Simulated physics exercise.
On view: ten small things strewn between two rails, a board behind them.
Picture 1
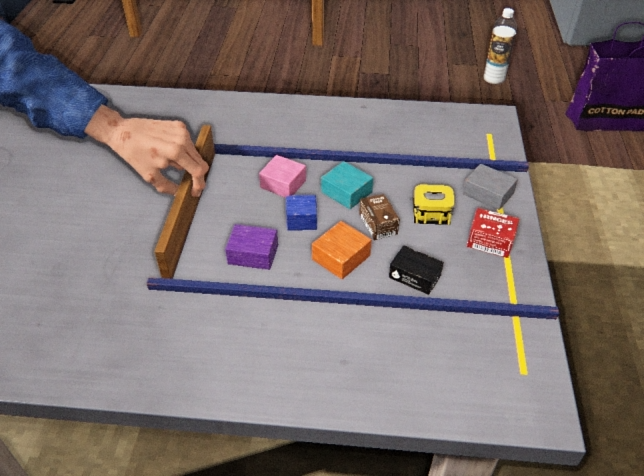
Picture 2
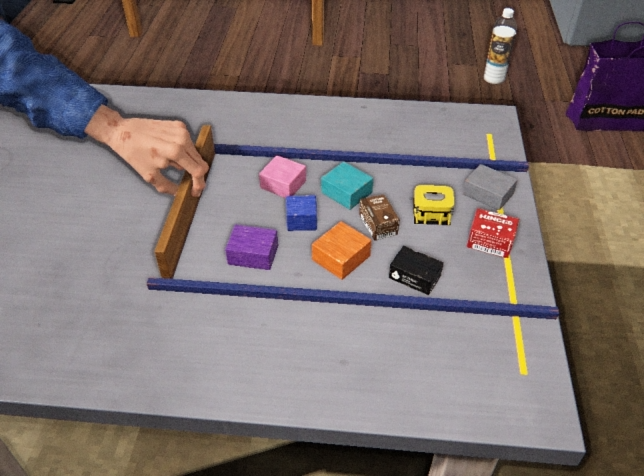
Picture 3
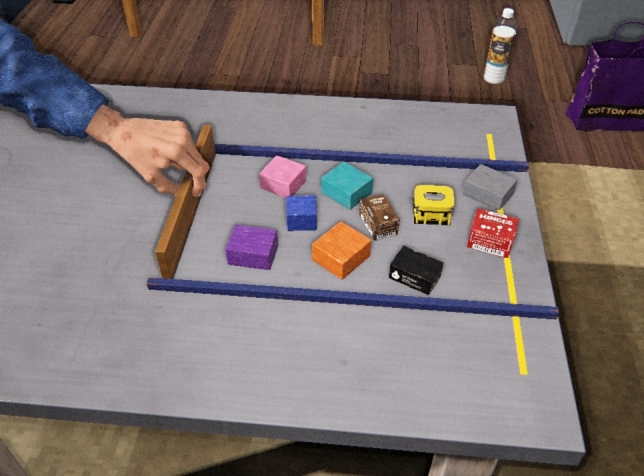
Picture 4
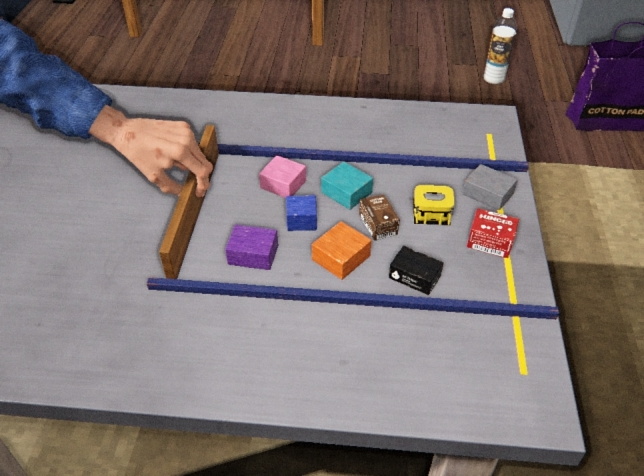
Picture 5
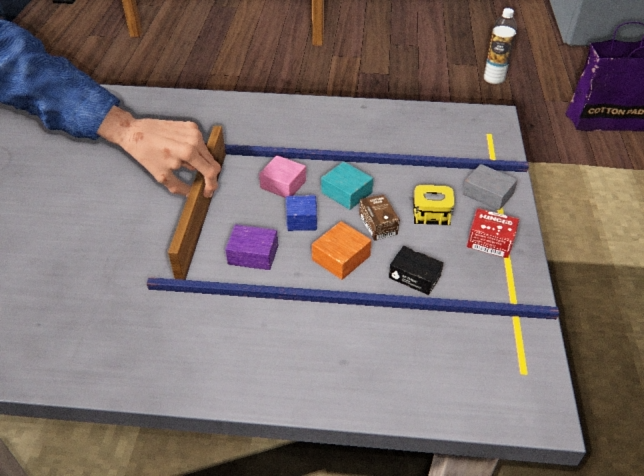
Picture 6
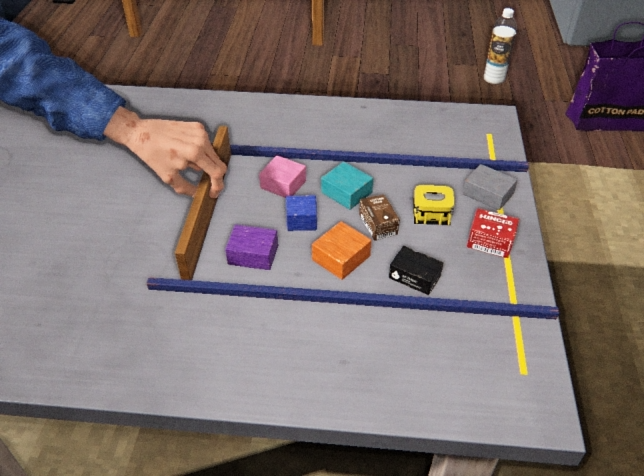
The video shows a hand holding a wooden board upright behind small colourful blocks and boxes scattered between two blue rails on a grey table. The board stays nearly still, then slides slightly right, while the objects remain in place.
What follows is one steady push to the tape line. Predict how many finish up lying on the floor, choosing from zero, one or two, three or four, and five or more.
My prediction is five or more.
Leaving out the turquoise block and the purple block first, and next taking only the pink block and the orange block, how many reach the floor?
You'd count 5 the first time and 5 the second time.
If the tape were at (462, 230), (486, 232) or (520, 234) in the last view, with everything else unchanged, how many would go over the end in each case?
Try 1: 3; try 2: 6; try 3: 7.
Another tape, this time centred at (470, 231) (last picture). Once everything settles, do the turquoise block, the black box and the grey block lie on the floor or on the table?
In short: Turquoise block safe, black box gone, grey block gone.
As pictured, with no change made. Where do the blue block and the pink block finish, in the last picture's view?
(521, 228) and (517, 187).
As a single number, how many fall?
7.
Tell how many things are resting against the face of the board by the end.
It touches 3.
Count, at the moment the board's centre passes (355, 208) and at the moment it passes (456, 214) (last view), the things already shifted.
Counts: 8, 10.
Soon after, none off yet; grey block at rest near (490, 187); red box at rest near (493, 233); yellow case at rest near (433, 205).
At rest, the number that fall off is five or more; fallen, turquoise block, orange block, brown box, black box, yellow case, red box and grey block.
